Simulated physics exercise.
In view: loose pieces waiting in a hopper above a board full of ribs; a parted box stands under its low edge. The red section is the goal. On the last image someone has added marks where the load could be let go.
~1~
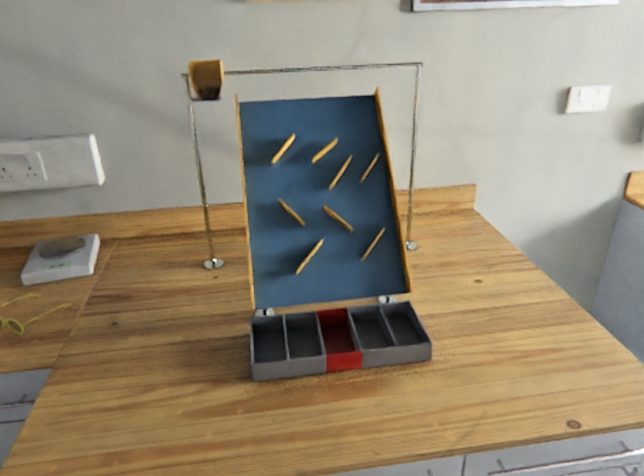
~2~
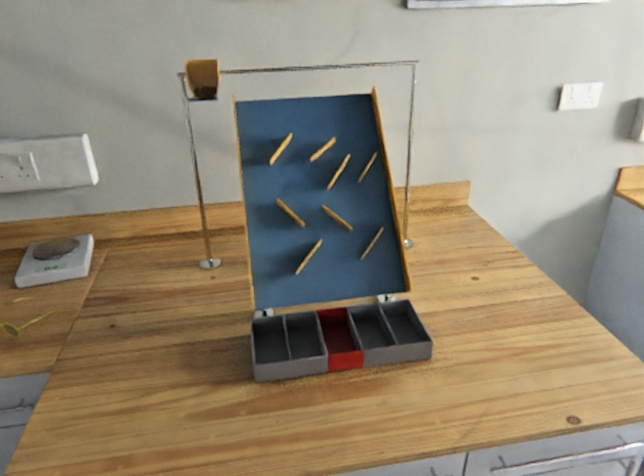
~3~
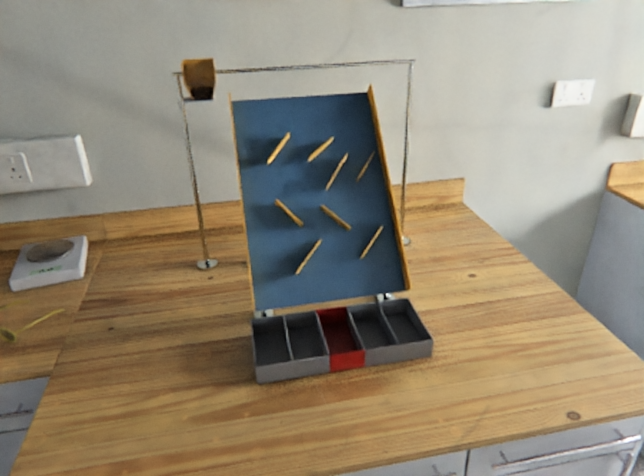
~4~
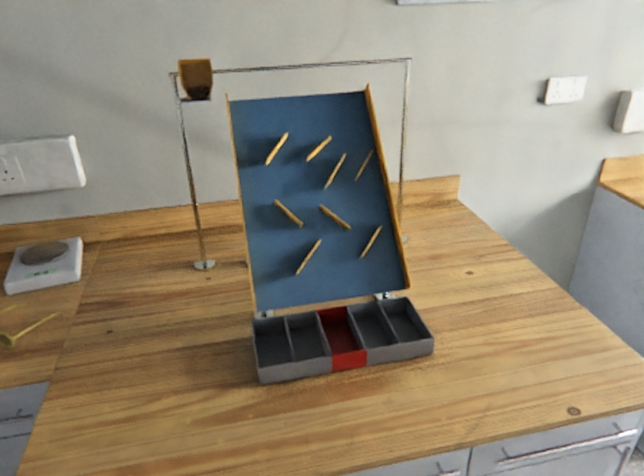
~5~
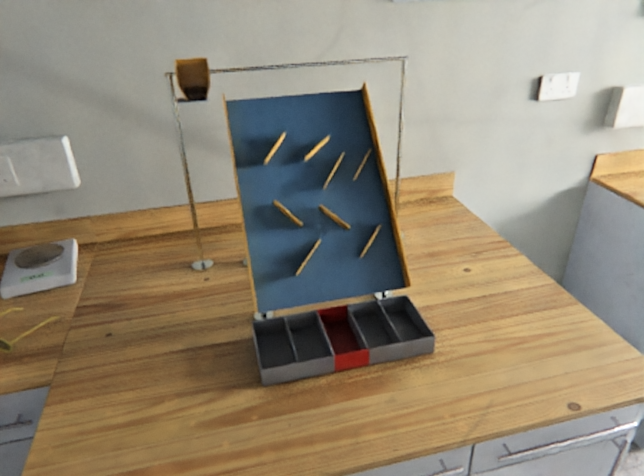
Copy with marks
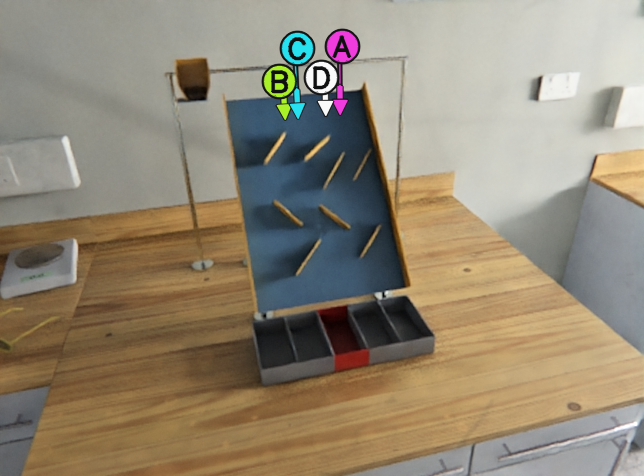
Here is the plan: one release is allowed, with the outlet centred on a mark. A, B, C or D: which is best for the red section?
Use mark A.
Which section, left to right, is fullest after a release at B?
The first.
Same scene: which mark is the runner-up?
Mark D.
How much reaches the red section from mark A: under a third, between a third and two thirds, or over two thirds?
Mark A gives between a third and two thirds.
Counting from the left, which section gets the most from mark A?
The third.
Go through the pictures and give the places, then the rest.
The first picture shows hopper at (209, 91), allspice berries, door shut.
The second picture shows ribs (270, 160) to (291, 133), (311, 158) to (335, 137), (329, 186) to (349, 154).
The third picture shows ribs (359, 178) to (375, 151), (276, 199) to (303, 224), (322, 205) to (351, 228).
The fourth picture shows ribs (297, 273) to (321, 239), (362, 256) to (382, 226).
The fifth picture shows red section at (351, 359), number 3 of 5 from the left.
On the marked copy, mark A meets the board at (340, 109); mark B meets the board at (284, 114); mark C meets the board at (297, 113); mark D meets the board at (325, 110).
If A is chosen, about half in the red section, about half in other sections.
If B is chosen, a stray few in the red section, nearly all in other sections.
If C is chosen, a stray few in the red section, nearly all in other sections.
If D is chosen, about a quarter in the red section, about two thirds in other sections.
